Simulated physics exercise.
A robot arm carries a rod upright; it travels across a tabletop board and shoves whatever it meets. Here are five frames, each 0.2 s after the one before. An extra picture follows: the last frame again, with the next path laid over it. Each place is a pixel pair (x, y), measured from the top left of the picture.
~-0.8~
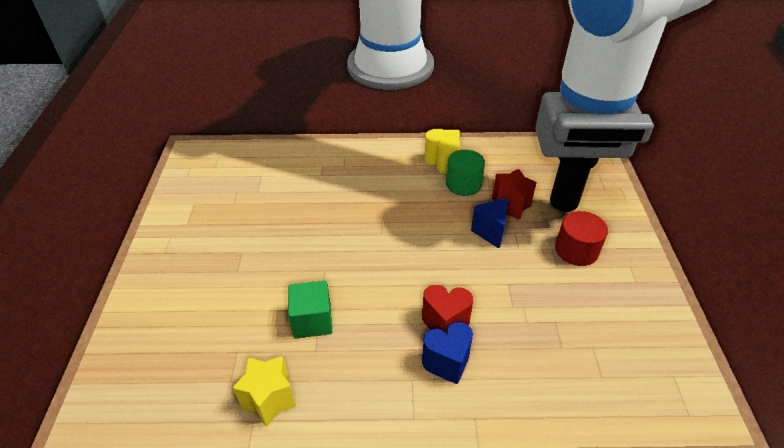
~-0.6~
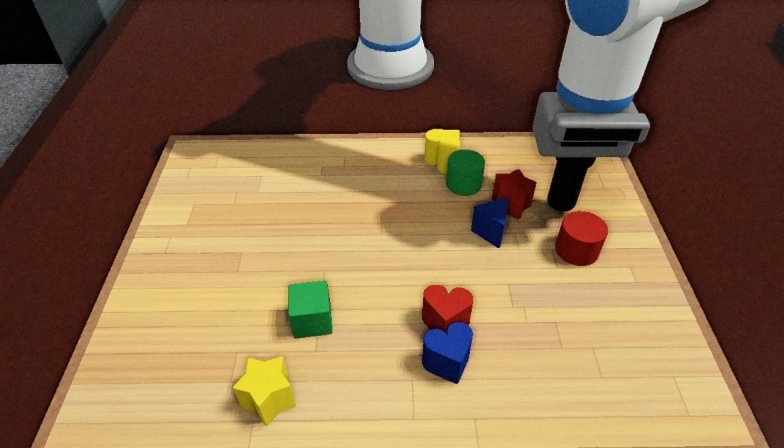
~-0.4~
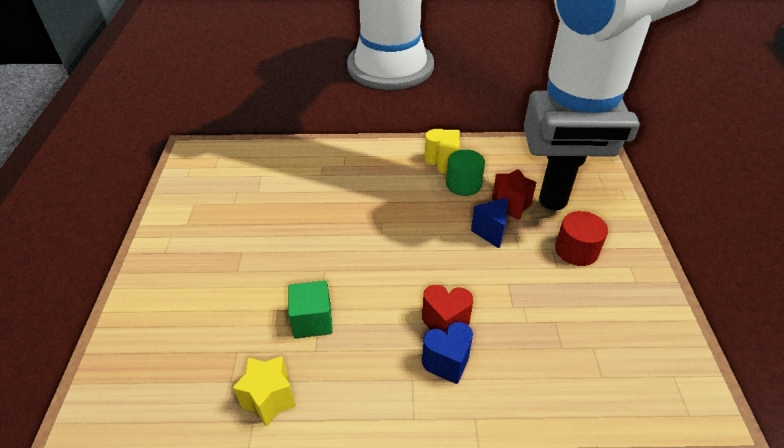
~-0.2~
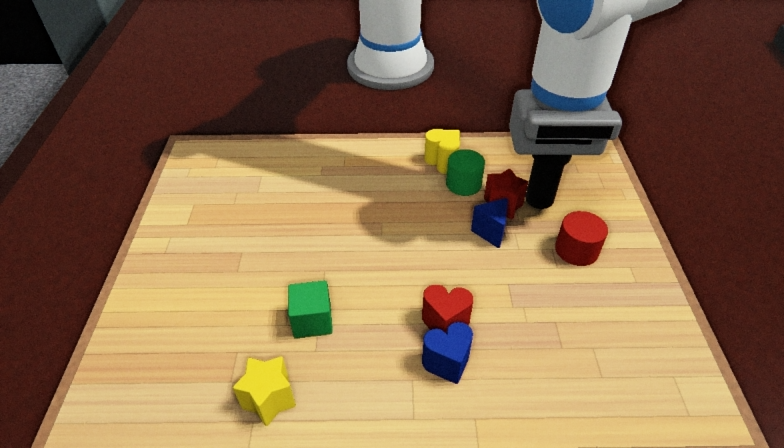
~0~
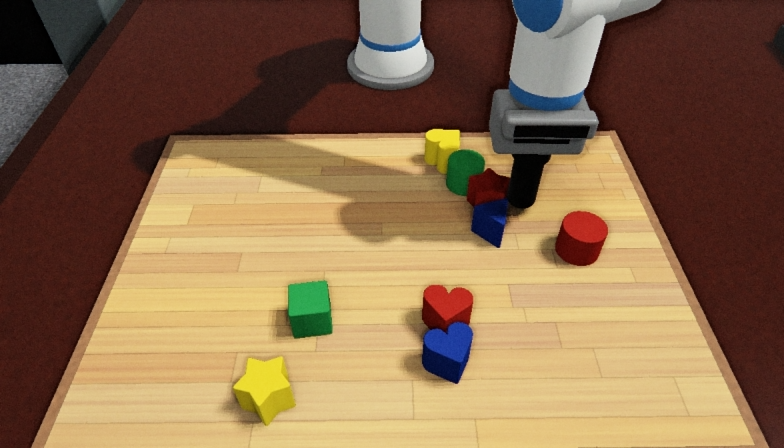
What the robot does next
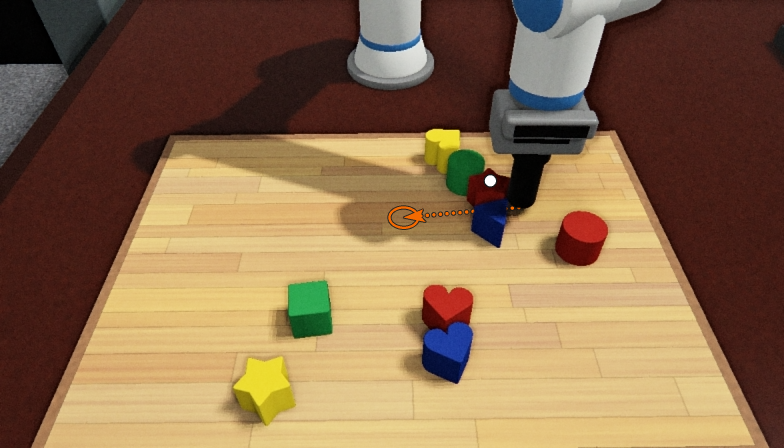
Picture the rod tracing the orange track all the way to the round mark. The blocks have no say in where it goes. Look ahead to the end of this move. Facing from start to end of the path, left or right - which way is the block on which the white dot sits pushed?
It shifts rightward.
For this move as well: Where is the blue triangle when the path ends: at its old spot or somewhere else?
The blue triangle will stay where it is.
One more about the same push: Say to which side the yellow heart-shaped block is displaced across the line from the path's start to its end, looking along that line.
It slides rightward.
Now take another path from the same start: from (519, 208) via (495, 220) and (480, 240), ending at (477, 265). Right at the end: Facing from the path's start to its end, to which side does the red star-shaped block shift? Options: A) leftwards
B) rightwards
That would be B.
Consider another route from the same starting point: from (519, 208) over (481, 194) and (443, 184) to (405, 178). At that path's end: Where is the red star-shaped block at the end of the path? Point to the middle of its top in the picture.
Pixel (450, 181).
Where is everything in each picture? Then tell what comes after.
In the first picture, rod's lower end (564, 203); yellow heart-shaped block (445, 138); green circle (467, 160); red star-shaped block (515, 182); blue triangle (495, 209).
In the second picture, rod (561, 203); blocks still.
In the third picture, rod (553, 202); blocks still.
In the fourth picture, rod (539, 201); red star-shaped block (507, 181).
In the fifth picture, rod (521, 200); yellow heart-shaped block (445, 138); green circle (467, 160); red star-shaped block (490, 181); blue triangle (495, 209).
Drawn move, in a line from (519, 208) to (404, 217); the dot is on the red star-shaped block.
What follows on the original path. One third of the way, rod (482, 203); yellow heart-shaped block (438, 131), turned 20° clockwise; green circle (445, 155); red star-shaped block (454, 177), turned 15° clockwise.
Two thirds of the way, rod (442, 207); yellow heart-shaped block (437, 129), turned 30° clockwise; green circle (434, 152); red star-shaped block (420, 171), turned 60° clockwise.
At the end, rod (404, 210); yellow heart-shaped block (437, 129), turned 30° clockwise; green circle (434, 152); red star-shaped block (417, 170), turned 65° clockwise; blue triangle still.
